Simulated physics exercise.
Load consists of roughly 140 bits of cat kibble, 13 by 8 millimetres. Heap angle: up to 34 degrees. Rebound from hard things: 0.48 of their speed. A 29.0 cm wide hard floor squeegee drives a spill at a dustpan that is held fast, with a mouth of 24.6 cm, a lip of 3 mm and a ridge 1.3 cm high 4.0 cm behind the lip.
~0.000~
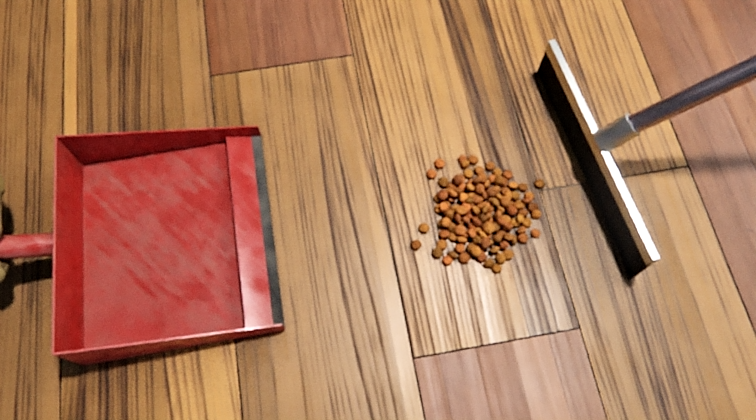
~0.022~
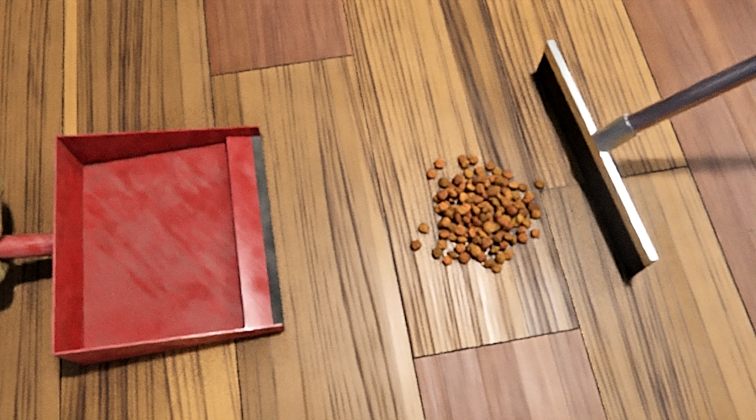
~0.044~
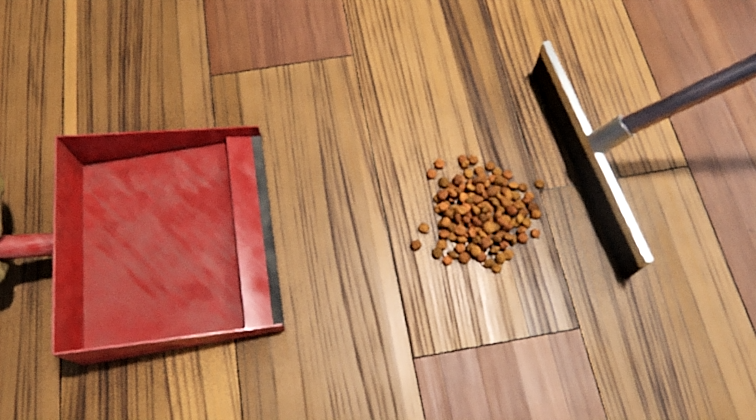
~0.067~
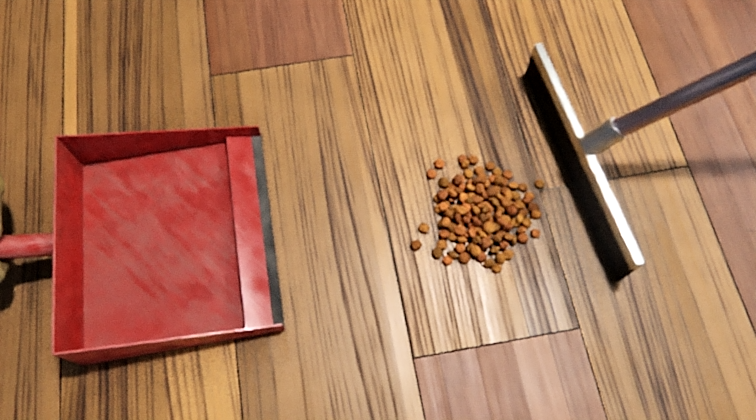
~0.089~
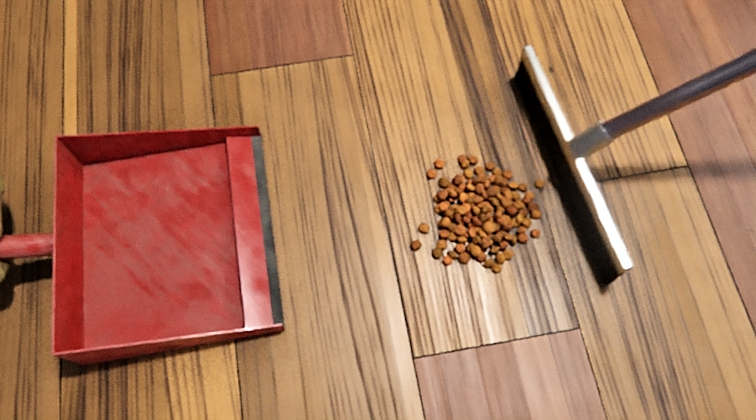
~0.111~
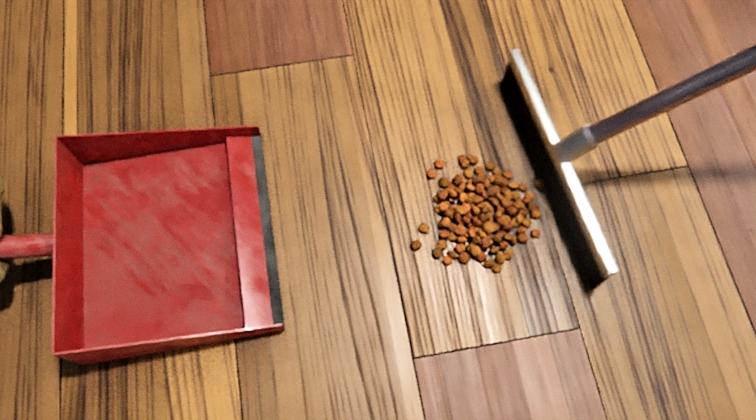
The video shows a red dustpan lying still on a wooden floor beside a small pile of brown kibble, while a long-handled squeegee on the right slides left toward the pile, which stays in place.
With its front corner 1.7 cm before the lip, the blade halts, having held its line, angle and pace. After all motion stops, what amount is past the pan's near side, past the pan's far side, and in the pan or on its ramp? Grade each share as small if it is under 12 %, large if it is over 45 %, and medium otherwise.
Near side: Medium; far side: Small; pan: Medium.
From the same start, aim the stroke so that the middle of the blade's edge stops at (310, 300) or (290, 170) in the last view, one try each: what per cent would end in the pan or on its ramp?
I'd expect about 25 percent, then about 15 percent.
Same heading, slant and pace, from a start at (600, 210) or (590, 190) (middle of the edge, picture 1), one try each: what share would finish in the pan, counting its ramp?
Estimates: 35 percent and 30 percent.
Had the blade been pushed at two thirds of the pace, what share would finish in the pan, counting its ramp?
Share: About 25 %.
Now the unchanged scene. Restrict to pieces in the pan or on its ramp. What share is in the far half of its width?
I'd put it near 30 per cent.
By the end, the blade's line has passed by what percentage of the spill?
Something like 0 per cent, roughly.
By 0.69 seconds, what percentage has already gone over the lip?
About 25 per cent by then.
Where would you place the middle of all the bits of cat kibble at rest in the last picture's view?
(282, 269).
Then, at 0.31 s, middle of the blade 18 cm from the lip; 0 % over the lip, far side 0 %, near side 5 %.
After 0.44 s, middle of the blade 7 cm from the lip; 0 % over the lip, far side 0 %, near side 10 %.
Then, at 0.69 s, middle of the blade 3 cm from the lip; 25 % over the lip, far side 0 %, near side 15 %.
At rest (1.1 s), near side 15 %, far side 0 %, pan 25 %, in front of the lip or behind the blade 55 %.
